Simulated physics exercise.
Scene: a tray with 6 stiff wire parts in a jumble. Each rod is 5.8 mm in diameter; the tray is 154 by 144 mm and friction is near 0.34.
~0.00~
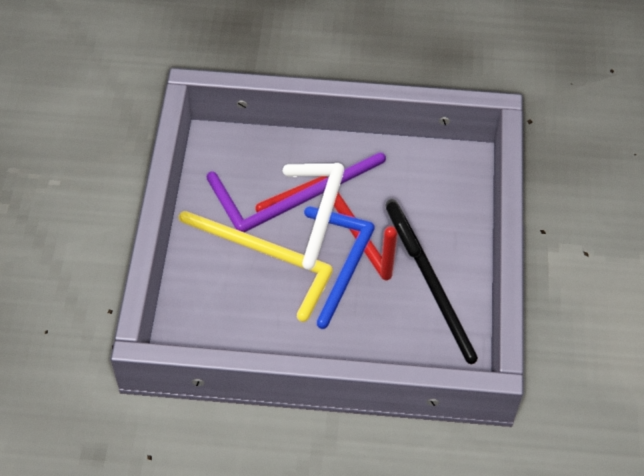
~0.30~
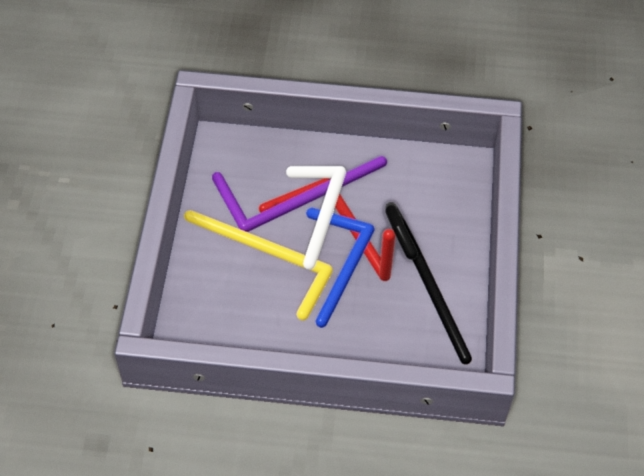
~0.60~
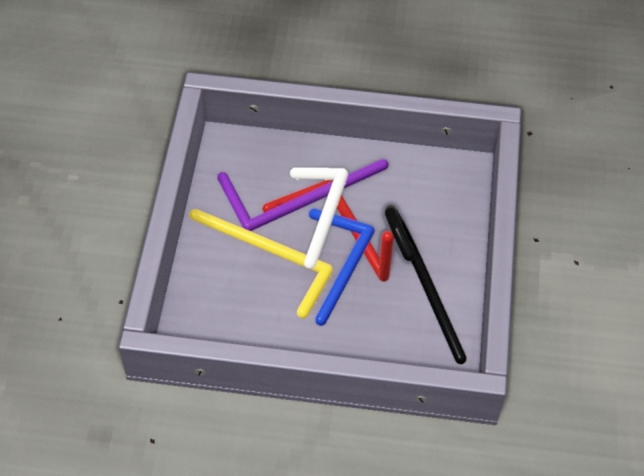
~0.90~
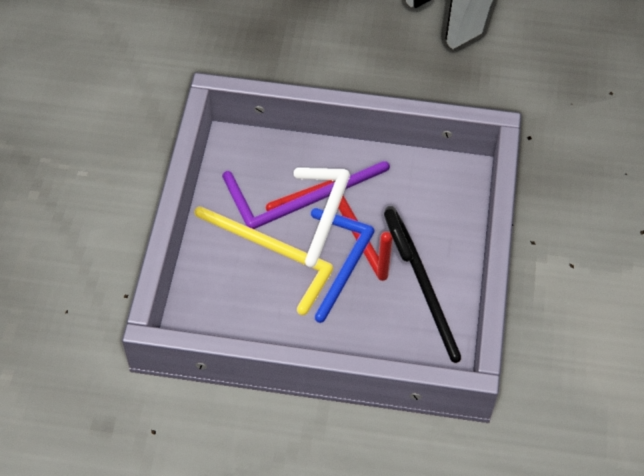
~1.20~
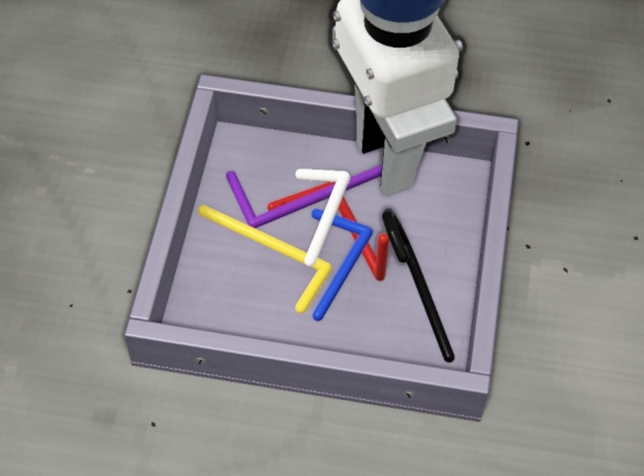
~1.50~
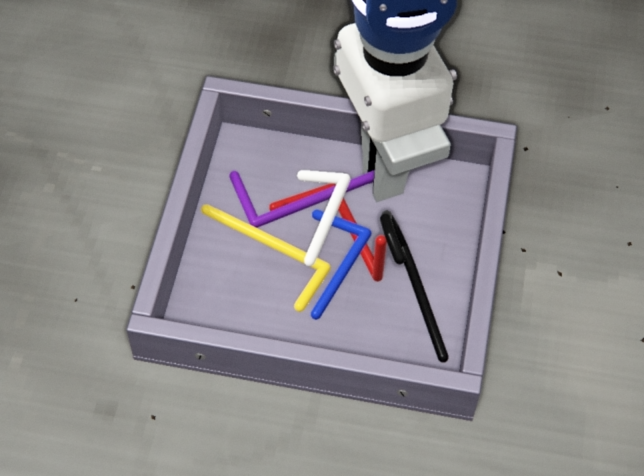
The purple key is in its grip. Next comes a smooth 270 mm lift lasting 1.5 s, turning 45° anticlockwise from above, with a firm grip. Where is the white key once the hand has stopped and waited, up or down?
That one travels up as well.
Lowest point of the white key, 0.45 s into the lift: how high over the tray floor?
I'd say close to 20 mm.
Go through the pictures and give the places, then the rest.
The first frame shows fingers out of view, 228 mm above the grip; white key from (289, 171) to (309, 264), passing over red crank, over blue key; purple key from (212, 177) to (380, 158).
The second frame shows fingers out of view, 228 mm above the grip; yellow key from (303, 314) to (190, 216); white key from (292, 172) to (310, 264), passing over red crank, over blue key.
The third frame shows fingers out of view, 213 mm above the grip; black hook from (409, 255) to (461, 358); blue key from (314, 214) to (321, 320), passing under white key.
The fourth frame shows fingers out of view, 114 mm above the grip; purple key from (228, 176) to (384, 167); red crank from (387, 238) to (271, 208), passing under white key.
The fifth frame shows fingers (386, 153) 14 mm above the grip.
The sixth frame shows fingers (384, 173) closed on the purple key; white key from (303, 176) to (310, 261).
After 1.95 s, lowest point more than 20 mm over the tray floor, purple key 58 mm.
After 2.33 s, lowest point more than 20 mm over the tray floor, purple key 159 mm, white key 119 mm.
After 3.00 s, lowest point more than 20 mm over the tray floor, purple key 273 mm, white key 232 mm.
At rest, hanging purple key 273 mm, white key 232 mm; the other 4 are down.
